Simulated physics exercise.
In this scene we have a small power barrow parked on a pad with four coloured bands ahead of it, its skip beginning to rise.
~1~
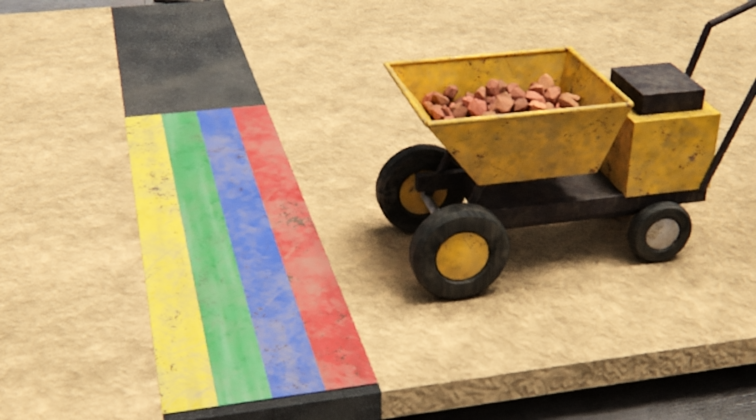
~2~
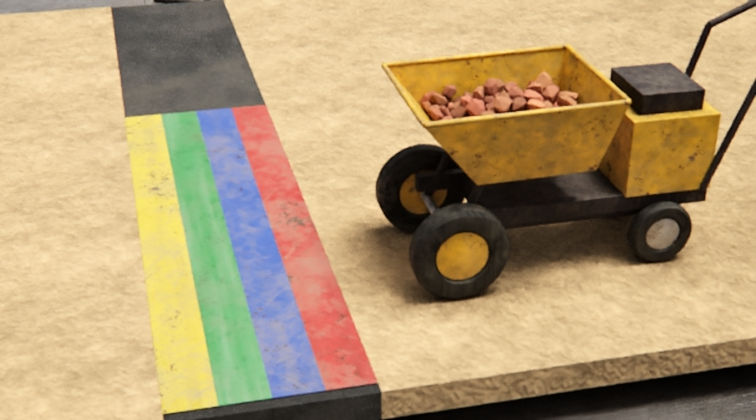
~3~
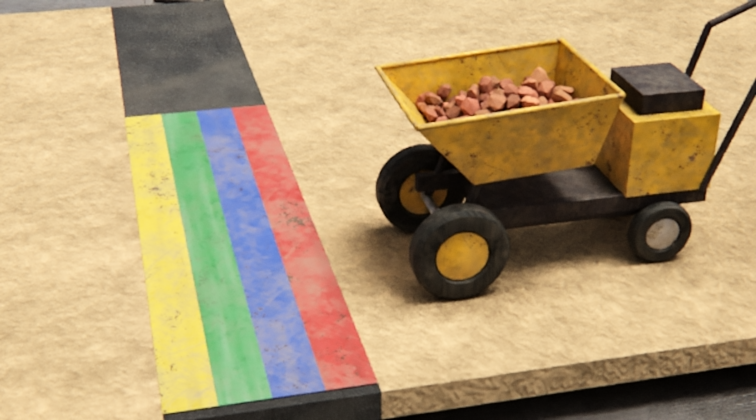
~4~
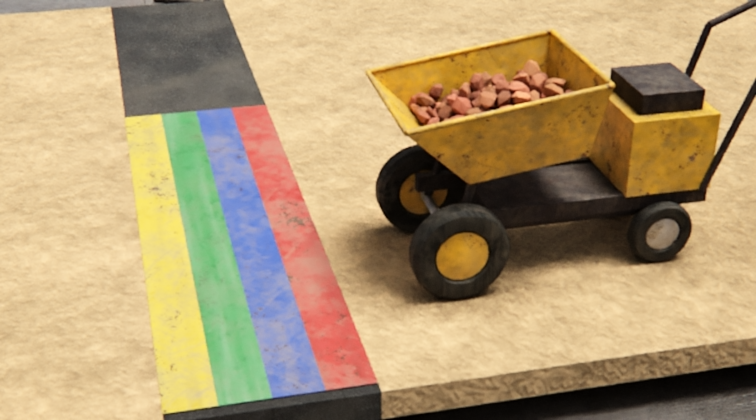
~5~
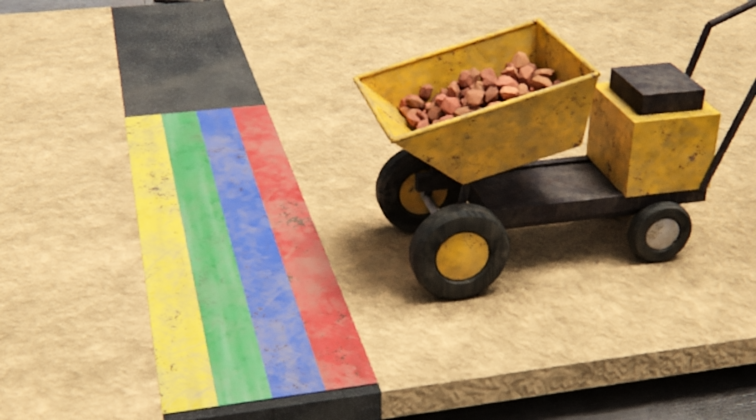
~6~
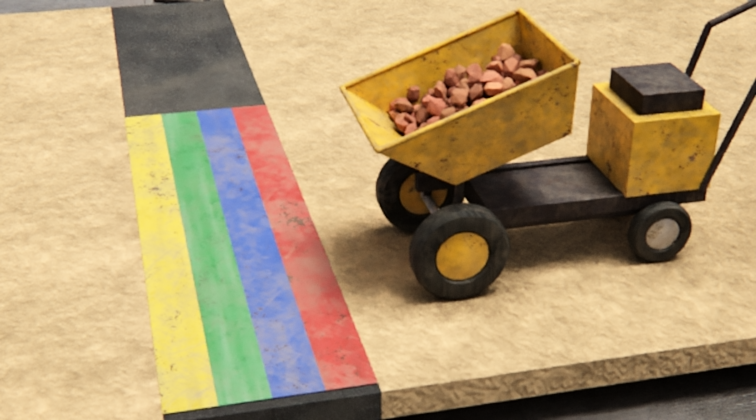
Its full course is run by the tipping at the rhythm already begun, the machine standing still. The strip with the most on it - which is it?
That is the blue strip.
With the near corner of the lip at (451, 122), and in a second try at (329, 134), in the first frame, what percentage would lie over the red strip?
Some 30 % then some 0 %.
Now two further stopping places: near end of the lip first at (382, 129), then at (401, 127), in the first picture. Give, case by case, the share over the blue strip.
First try: Some 20 %; second try: 20 %.
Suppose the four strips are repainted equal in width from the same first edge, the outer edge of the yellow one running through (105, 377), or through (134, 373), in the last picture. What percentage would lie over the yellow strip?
About 10 per cent first, then about 10 per cent.
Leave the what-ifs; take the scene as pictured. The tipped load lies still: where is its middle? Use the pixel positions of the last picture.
Centre at rest: Close to (243, 276).
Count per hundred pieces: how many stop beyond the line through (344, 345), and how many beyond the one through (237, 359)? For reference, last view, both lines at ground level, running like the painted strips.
Near 100 % and near 30 %, in that order.
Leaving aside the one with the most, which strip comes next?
It's the green one next.
Soon, skip tipped steeply; all in the skip.
A while on, skip tipped right over; most in the skip; a stray few over the red strip; a small part over the blue strip; a stray few over the green strip.
Towards the end, skip tipped right over; a small part in the skip; a small part over the red strip; about a third over the blue strip; about a quarter over the green strip; a small part over the yellow strip; a stray few off the paint.
Finally, skip tipped right over; a stray few in the skip; a small part over the red strip; about a third over the blue strip; about a quarter over the green strip; a small part over the yellow strip; a small part off the paint.
